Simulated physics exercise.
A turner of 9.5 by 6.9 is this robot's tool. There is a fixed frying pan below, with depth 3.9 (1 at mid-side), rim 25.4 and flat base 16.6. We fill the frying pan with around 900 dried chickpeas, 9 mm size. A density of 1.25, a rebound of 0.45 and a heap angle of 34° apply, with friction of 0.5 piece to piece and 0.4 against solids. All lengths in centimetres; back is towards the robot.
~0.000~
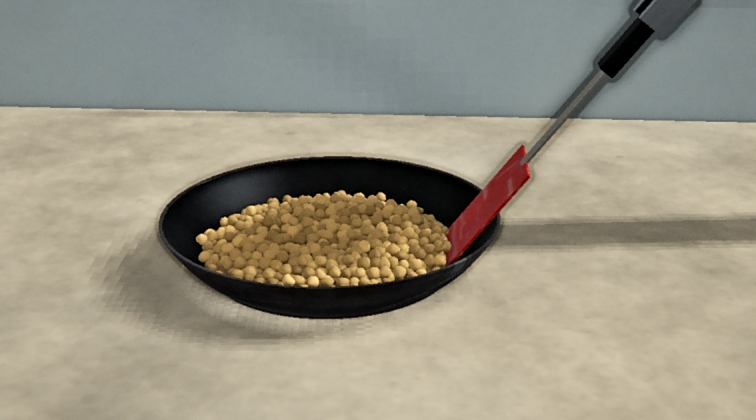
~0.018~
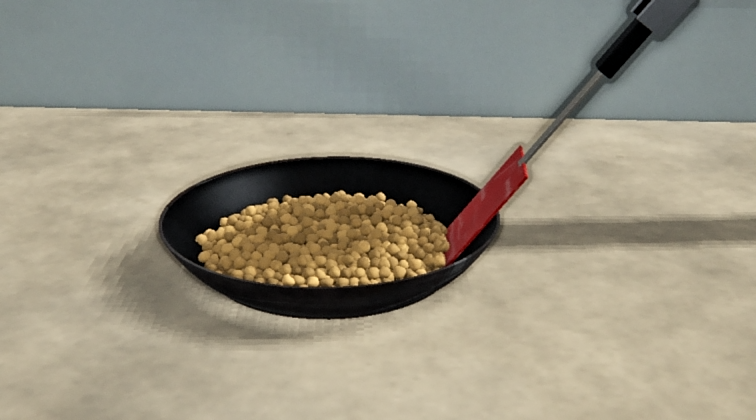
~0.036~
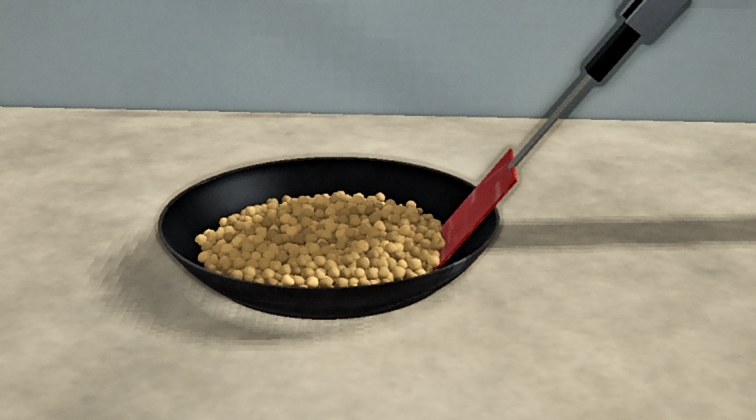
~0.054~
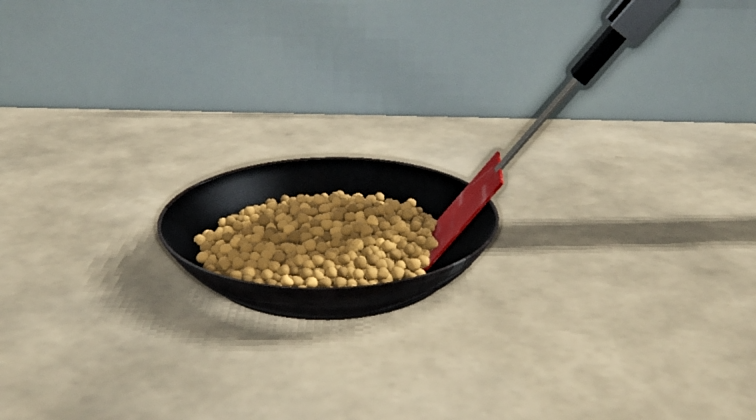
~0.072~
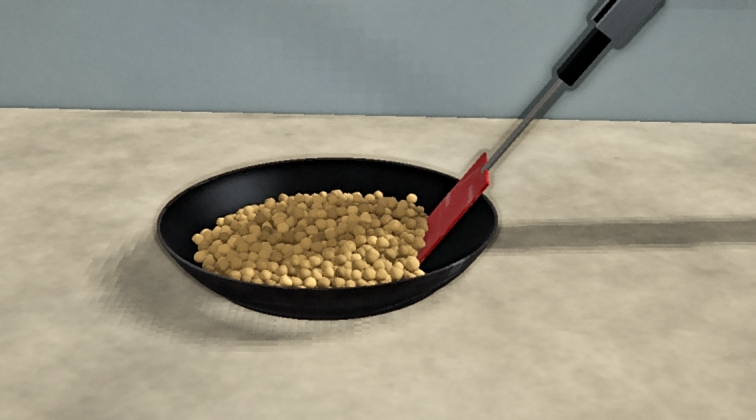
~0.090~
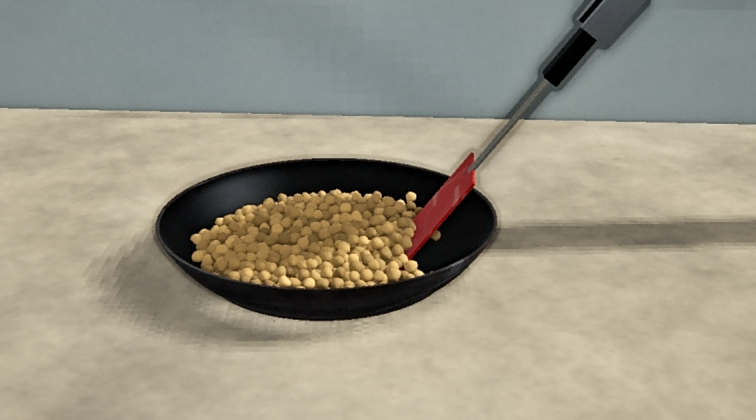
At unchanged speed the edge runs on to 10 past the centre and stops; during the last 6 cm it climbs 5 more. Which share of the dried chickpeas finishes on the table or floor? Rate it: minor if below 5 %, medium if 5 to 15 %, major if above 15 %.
Rating: Medium.
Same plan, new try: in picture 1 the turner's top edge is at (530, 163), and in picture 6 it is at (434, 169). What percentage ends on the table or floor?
It comes to something like 20 %, give or take.
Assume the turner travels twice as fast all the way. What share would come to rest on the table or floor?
Roughly 20 per cent, I'd say.
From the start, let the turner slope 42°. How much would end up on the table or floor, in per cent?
That gives about 10 in a hundred.
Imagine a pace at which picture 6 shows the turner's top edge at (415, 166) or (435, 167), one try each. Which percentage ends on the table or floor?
Roughly 25 and 20 percent.
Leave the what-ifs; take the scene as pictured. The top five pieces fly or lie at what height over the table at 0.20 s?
Roughly 4 cm above the table.
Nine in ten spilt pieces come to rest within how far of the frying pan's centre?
Seen from above, roughly 40 cm.
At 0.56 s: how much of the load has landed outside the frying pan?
10 %.
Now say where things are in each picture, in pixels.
The turner top edge at (526, 160), sloping 53°; upper third of the load around (333, 235), from x 200 to 445, top at y 195; 900 in the frying pan, in the first picture.
The turner top edge at (524, 161), sloping 53°; upper third of the load around (334, 236), from x 200 to 445, top at y 195, in the second picture.
The turner top edge at (514, 164), sloping 53°; upper third of the load around (338, 236), from x 200 to 440, top at y 195, in the third picture.
The turner top edge at (500, 167), sloping 53°; upper third of the load around (337, 234), from x 200 to 440, top at y 195, in the fourth picture.
The turner top edge at (487, 167), sloping 53°; upper third of the load around (332, 232), from x 200 to 440, top at y 195, in the fifth picture.
The turner top edge at (473, 168), sloping 53°; upper third of the load around (327, 233), from x 195 to 435, top at y 195; 900 in the frying pan, in the sixth picture.
After 0.20 s, sloping 53°, highest piece 4 above the table; 900 in the frying pan.
After 0.31 s, sloping 53°, highest piece 6 above the table; 900 in the frying pan.
After 0.56 s, sloping 53°, highest piece 4 above the table; 805 in the frying pan, 95 on the table or floor.
After 1.61 s, sloping 53°, highest piece 4 above the table; 805 in the frying pan, 95 on the table or floor.
In the end, 805 in the frying pan, 95 on the table or floor. That is 11 % on the table or floor.
